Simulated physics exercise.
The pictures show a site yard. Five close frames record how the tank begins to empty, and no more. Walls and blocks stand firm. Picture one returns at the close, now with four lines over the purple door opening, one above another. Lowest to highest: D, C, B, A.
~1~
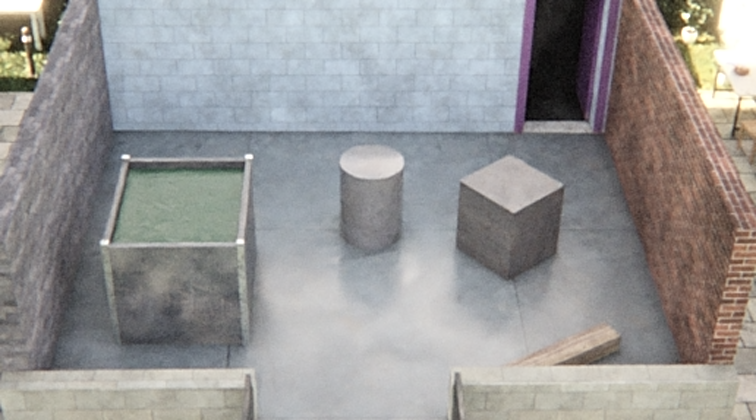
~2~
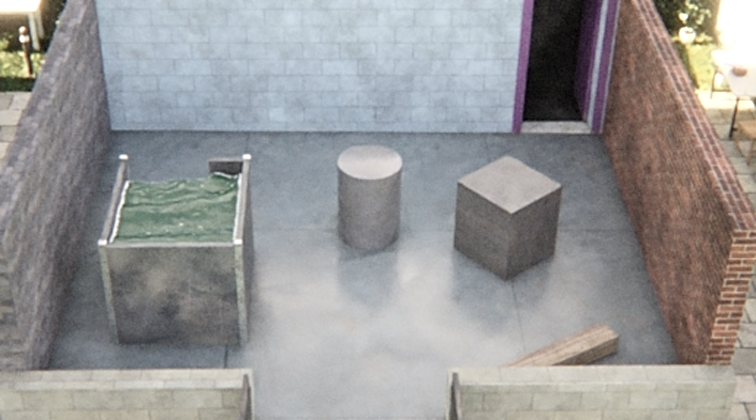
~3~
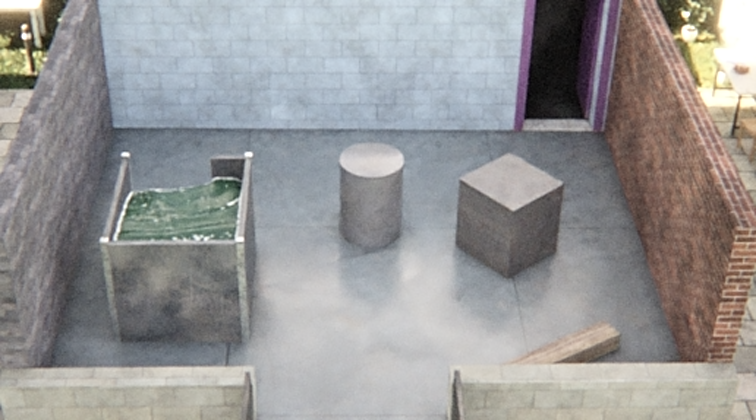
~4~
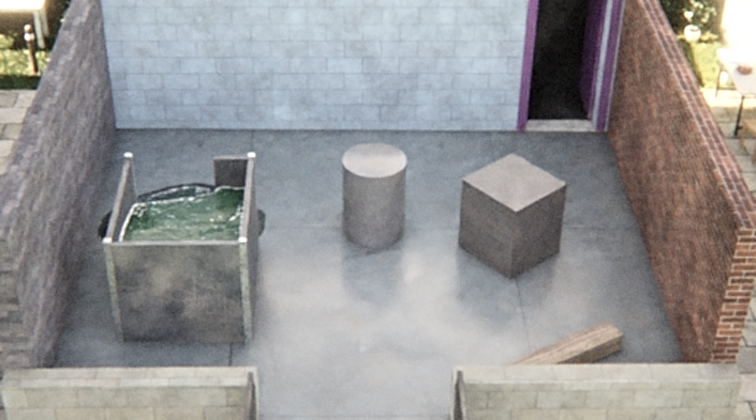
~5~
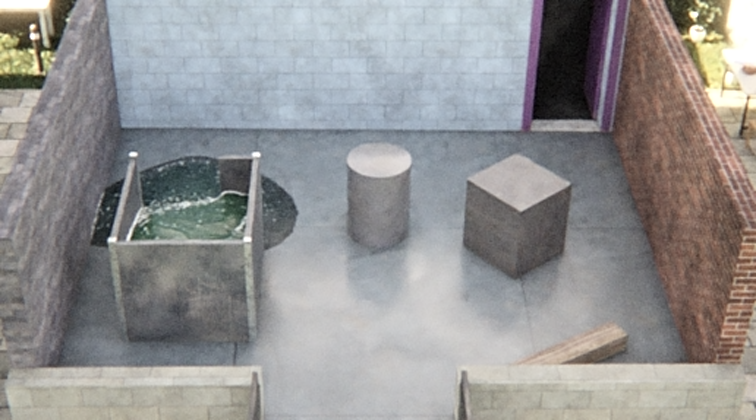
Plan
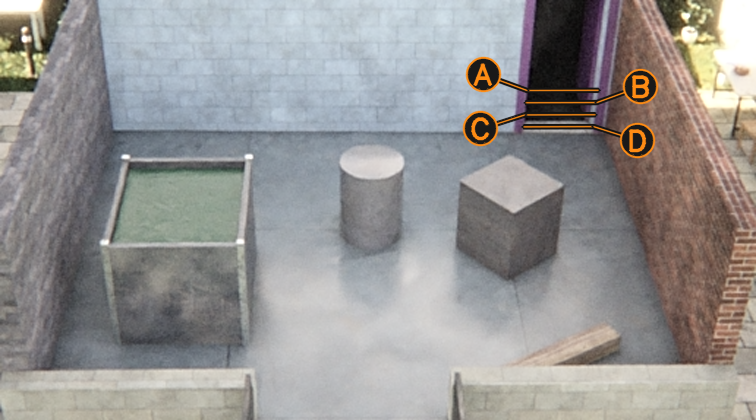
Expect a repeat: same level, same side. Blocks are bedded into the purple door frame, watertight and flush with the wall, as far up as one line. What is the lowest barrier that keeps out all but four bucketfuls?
The limit is C.
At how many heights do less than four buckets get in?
Three of the four.
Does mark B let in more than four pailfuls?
No, that is safe.
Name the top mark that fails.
The answer is D.
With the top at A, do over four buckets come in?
No, not at all.
In orange, A at (562, 90); B at (561, 102); C at (560, 114); D at (558, 126); from the bottom up D, C, B, A.
If A is chosen, nothing gets over.
If B is chosen, nothing gets over.
If C is chosen, nothing gets over.
If D is chosen, about 11 bucketfuls get in.
